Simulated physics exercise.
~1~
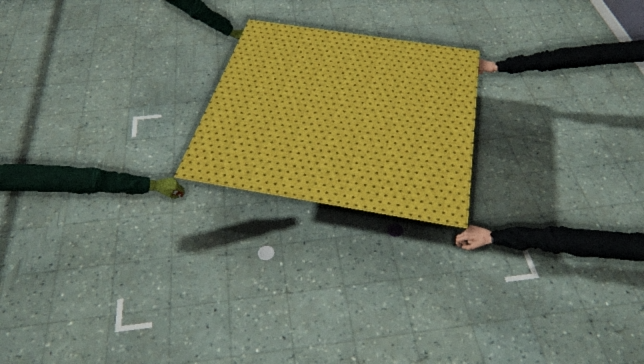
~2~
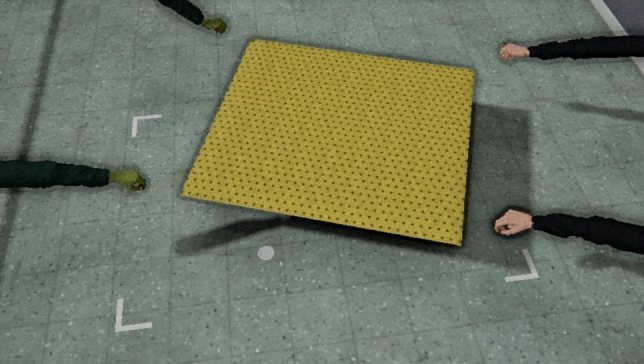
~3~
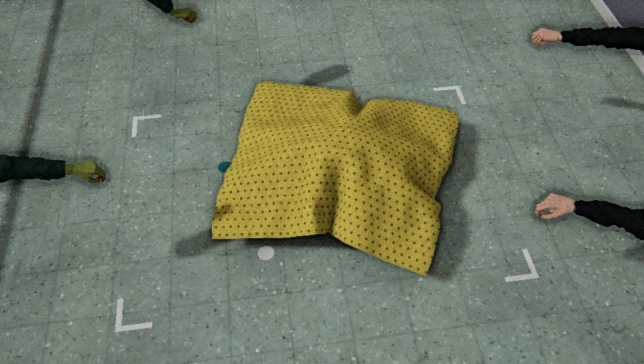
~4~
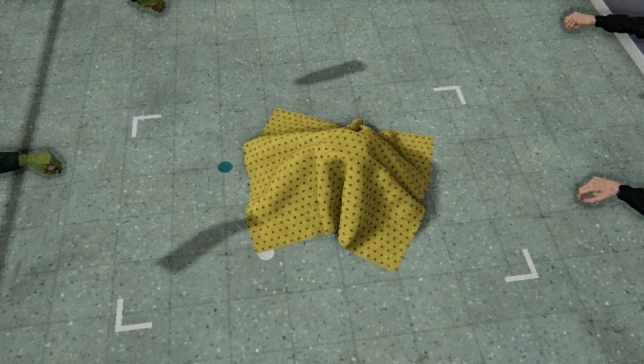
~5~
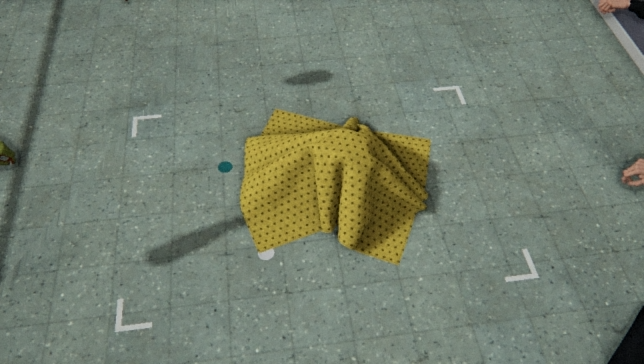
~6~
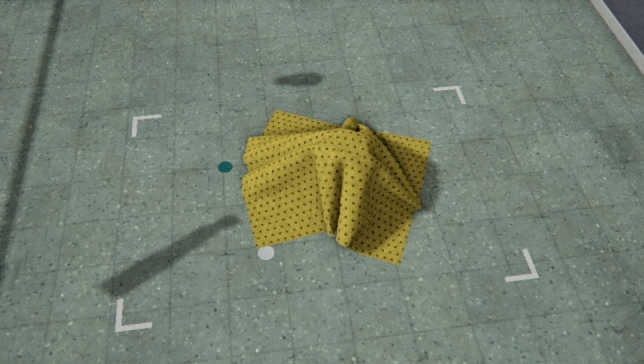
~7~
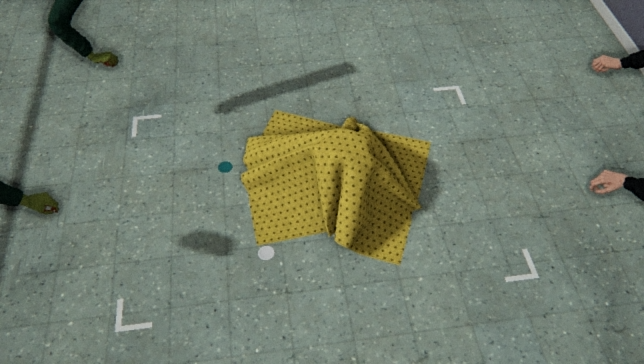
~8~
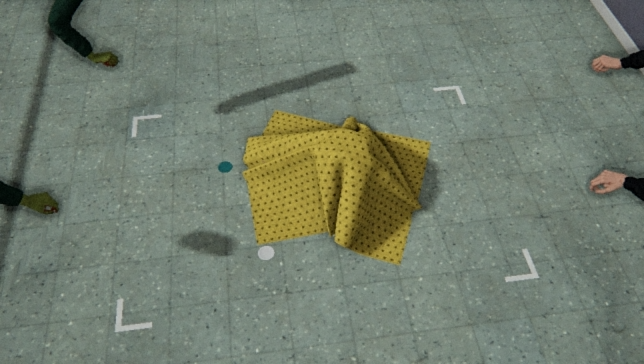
At the start, four hands, two gloved on the left and two bare on the right, hold a yellow dotted sheet flat above a greenish hallway floor with white corner marks. They let go and draw back as the sheet drops. Its middle catches on something hidden while the edges sag and fold inward, revealing a small teal disc to the left. The cloth settles into a creased heap, and the hands withdraw from view. Later, hands reappear at both sides without touching it, and the heap stays put, with the teal disc and white lid showing beside it.
